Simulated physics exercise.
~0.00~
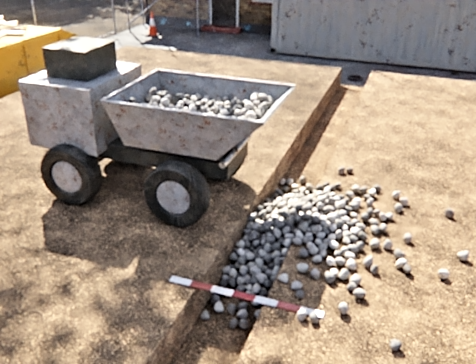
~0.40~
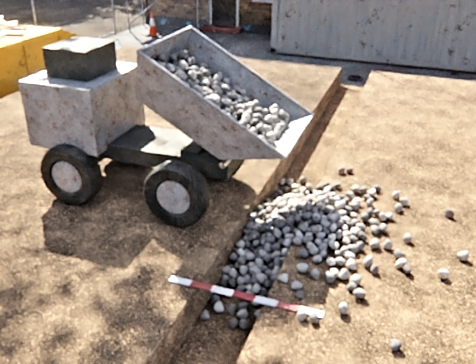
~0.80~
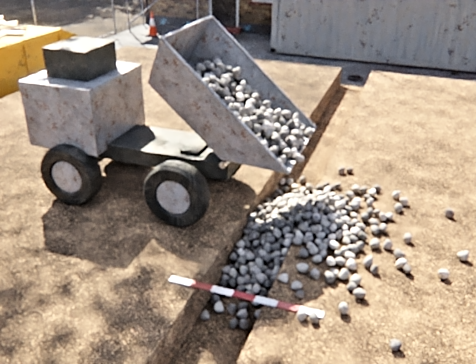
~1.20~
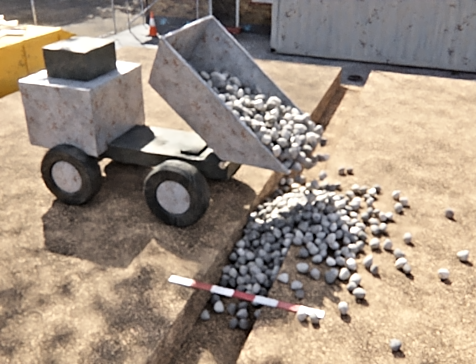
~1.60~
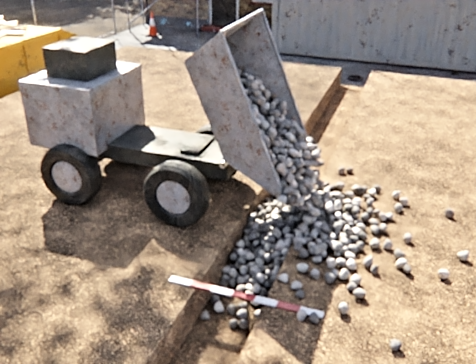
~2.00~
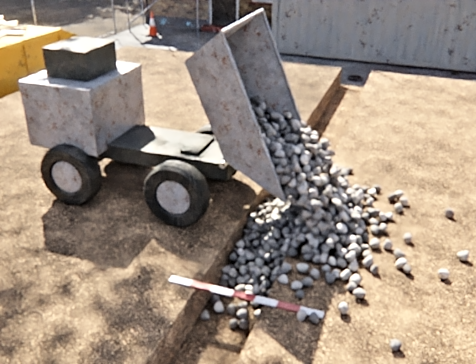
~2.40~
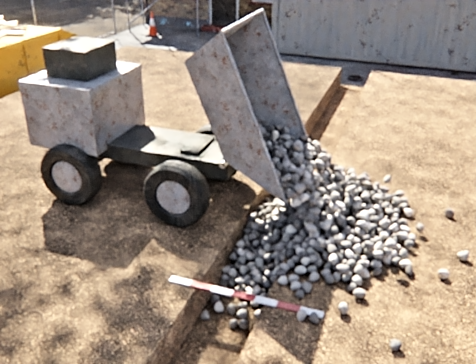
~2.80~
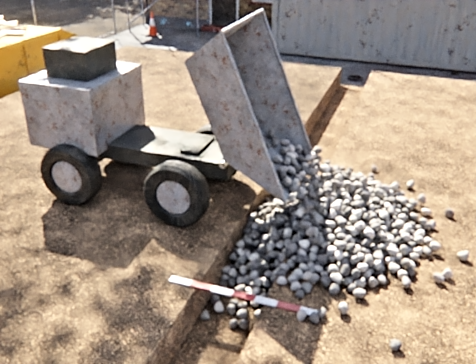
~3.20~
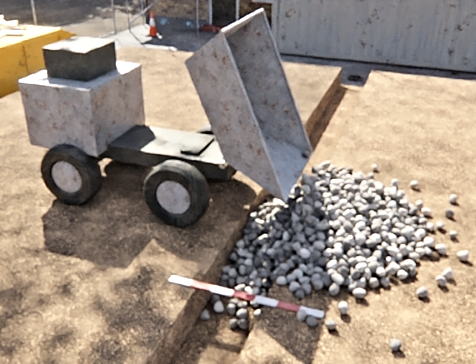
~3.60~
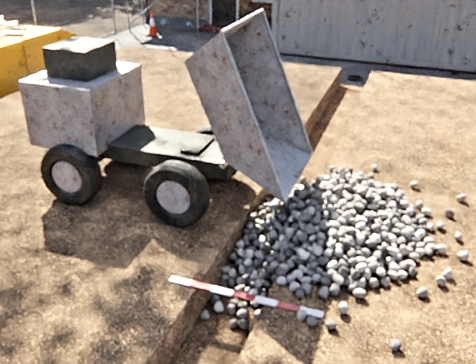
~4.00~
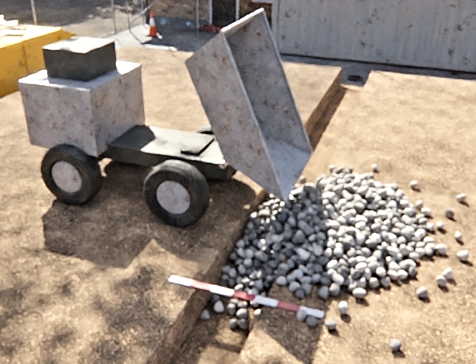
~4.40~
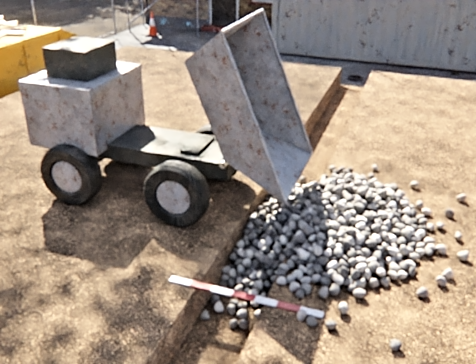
A small grey dumper stood beside a narrow trench already heaped with rounded stones, then tilted its skip up in stages until the whole load slid out, leaving the skip raised and empty above a wider pile spread over the trench and the ground beyond.
